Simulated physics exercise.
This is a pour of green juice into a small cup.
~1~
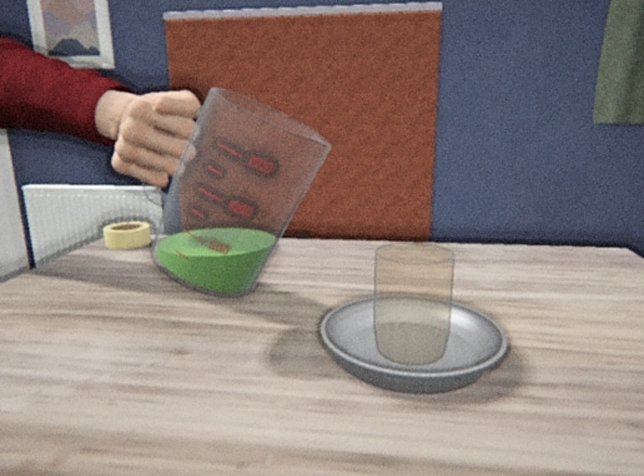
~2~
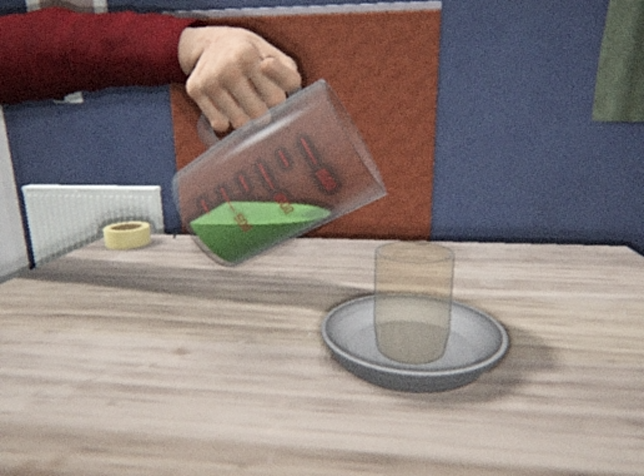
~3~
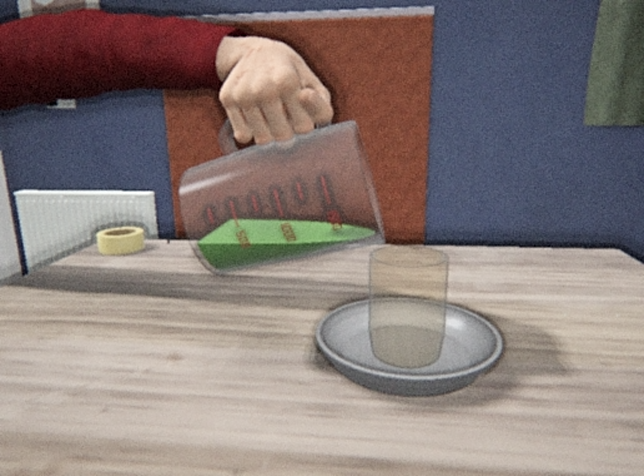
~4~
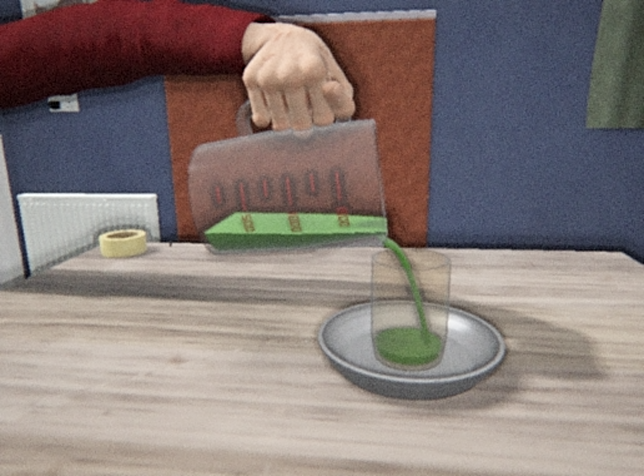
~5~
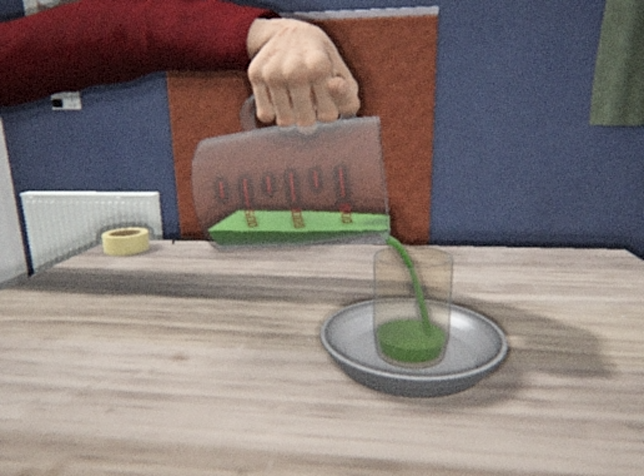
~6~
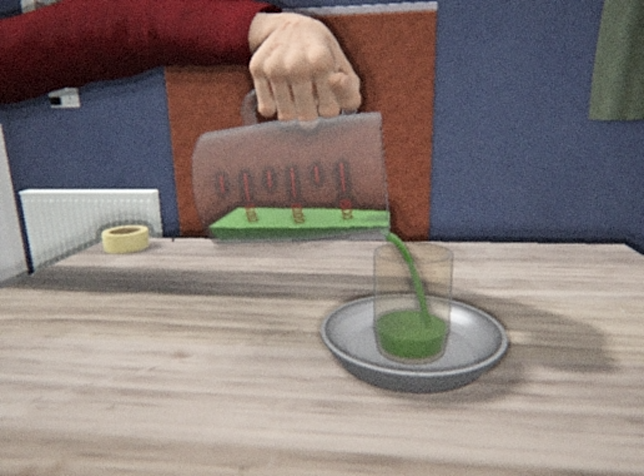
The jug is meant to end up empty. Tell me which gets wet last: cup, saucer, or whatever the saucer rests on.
Last to get wet: The cup.
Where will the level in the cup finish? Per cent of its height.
Roughly 60 in a hundred.
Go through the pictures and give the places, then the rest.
In the first picture, a hand has the jug; jug (236, 192) tipped 25° with all of its load; cup (412, 299) empty; saucer (415, 379) dry.
In the second picture, the jug is tipped; jug (281, 177) tipped 60° with all of its load; cup (412, 298) empty.
In the third picture, the jug is tipped; jug (288, 200) tipped 75° with all of its load; cup (407, 302) empty.
In the fourth picture, the stream is running; jug (297, 190) tipped 85° with nearly all of its load; cup nearly empty, surface at (408, 343).
In the fifth picture, the stream is running; jug (301, 186) tipped 85° with about three quarters of its load; cup (412, 303) nearly empty.
In the sixth picture, the stream is running; jug (301, 181) tipped 85° with about two thirds of its load; cup about a quarter full, surface at (411, 326); saucer (415, 378) dry.
Shortly, the cup is about a third full; the saucer is dry.
Then, the cup is about half full; the saucer is dry.
At the finish, the cup is about two thirds full; the saucer is dry.
